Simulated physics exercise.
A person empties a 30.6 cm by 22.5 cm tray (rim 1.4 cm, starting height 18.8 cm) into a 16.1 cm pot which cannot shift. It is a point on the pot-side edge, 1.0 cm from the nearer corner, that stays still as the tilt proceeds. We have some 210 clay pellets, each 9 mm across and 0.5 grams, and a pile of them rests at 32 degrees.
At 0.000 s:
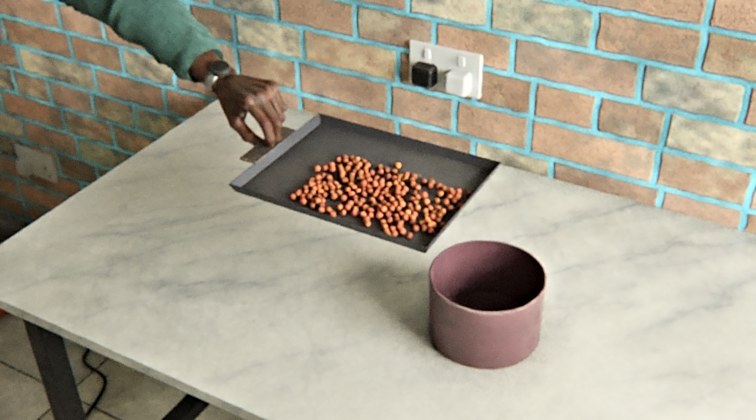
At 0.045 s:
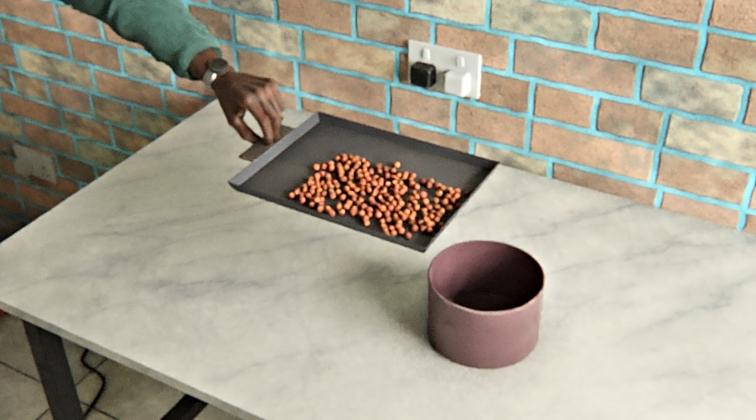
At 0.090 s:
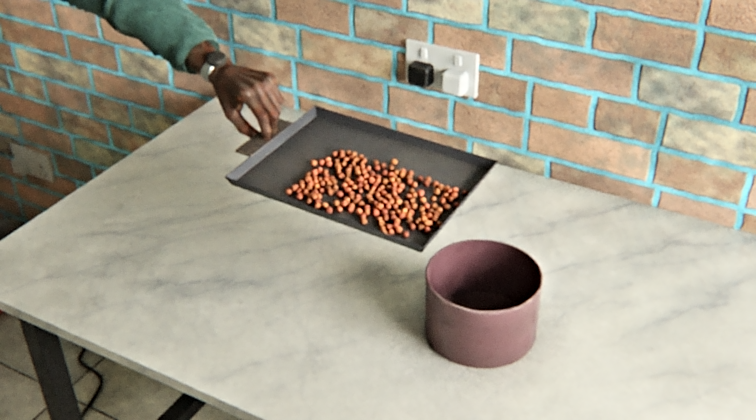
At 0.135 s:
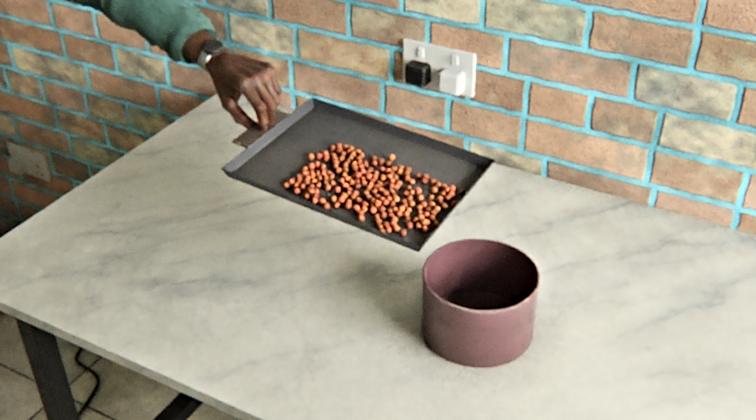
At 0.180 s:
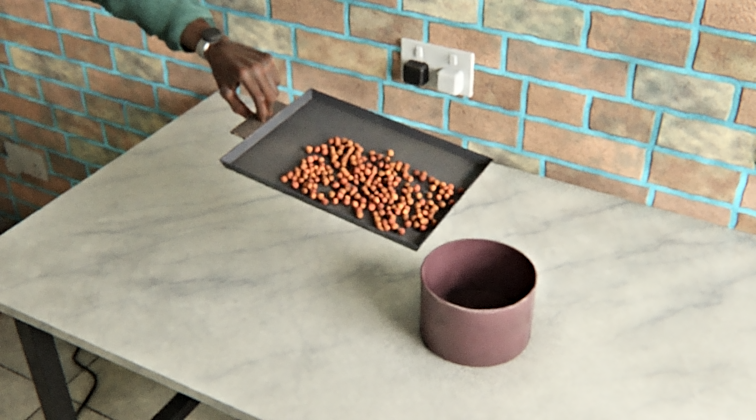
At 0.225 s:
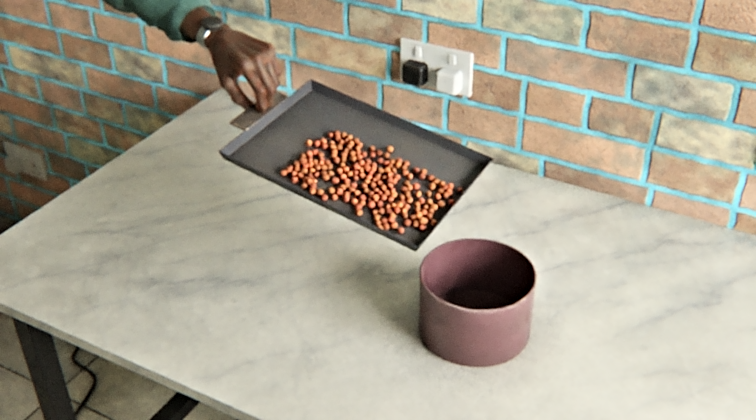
Dark tray of small orange-brown pellets tilting slightly as a hand raises its left end, beside a maroon pot on a marble-patterned table.
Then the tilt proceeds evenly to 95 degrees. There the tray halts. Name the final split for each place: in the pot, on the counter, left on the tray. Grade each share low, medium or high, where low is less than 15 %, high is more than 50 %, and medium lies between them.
Shares - pot: High, counter: Medium, left on the tray: Low.
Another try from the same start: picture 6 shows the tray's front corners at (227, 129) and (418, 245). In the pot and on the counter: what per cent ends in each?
Pot 50 % / counter 50 %.
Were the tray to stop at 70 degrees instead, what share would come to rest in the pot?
You'd end up with some 50 % in the pot.
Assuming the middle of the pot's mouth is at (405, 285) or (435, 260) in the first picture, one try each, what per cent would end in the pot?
That gives roughly 15 per cent and then 5 per cent.
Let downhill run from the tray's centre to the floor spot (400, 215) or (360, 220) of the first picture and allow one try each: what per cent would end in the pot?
Estimate: Some 10 % and some 0 % respectively.
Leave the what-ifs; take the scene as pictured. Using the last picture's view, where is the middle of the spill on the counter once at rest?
Roughly at pixel (467, 393) in the last view.
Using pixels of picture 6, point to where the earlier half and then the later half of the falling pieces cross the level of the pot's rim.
(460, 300) first, (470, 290) later, roughly.
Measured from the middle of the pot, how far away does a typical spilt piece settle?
Some 14 cm, give or take.
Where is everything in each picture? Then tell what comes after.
The first frame shows tray tilt 0 degrees, front corners at (235, 183) and (425, 244); middle of the pieces at (375, 196); pot at (488, 274).
The second frame shows tray tilt 1 degrees, front corners at (234, 181) and (424, 244); middle of the pieces at (374, 195).
The third frame shows tray tilt 2 degrees, front corners at (231, 176) and (422, 243); middle of the pieces at (372, 192).
The fourth frame shows tray tilt 5 degrees, front corners at (228, 168) and (419, 243), lowest corner right front; middle of the pieces at (369, 188).
The fifth frame shows tray tilt 7 degrees, front corners at (225, 159) and (418, 243), lowest corner right front; middle of the pieces at (367, 185).
The sixth frame shows tray tilt 10 degrees, front corners at (225, 151) and (417, 243), lowest corner right front; middle of the pieces at (367, 181); pot at (478, 272). The tray's pace is about 60 degrees a second.
After 0.88 s, tilt 50 degrees; the tray holds 100 %, the pot 0 %.
After 1.32 s, tilt 76 degrees; the tray holds 90 %, the pot 5 %.
After 1.84 s, tilt 95 degrees; the tray holds 0 %, the pot 70 %.
In the end, at 2.4 s, pot 70 %, counter 30 %, tray 0 %.
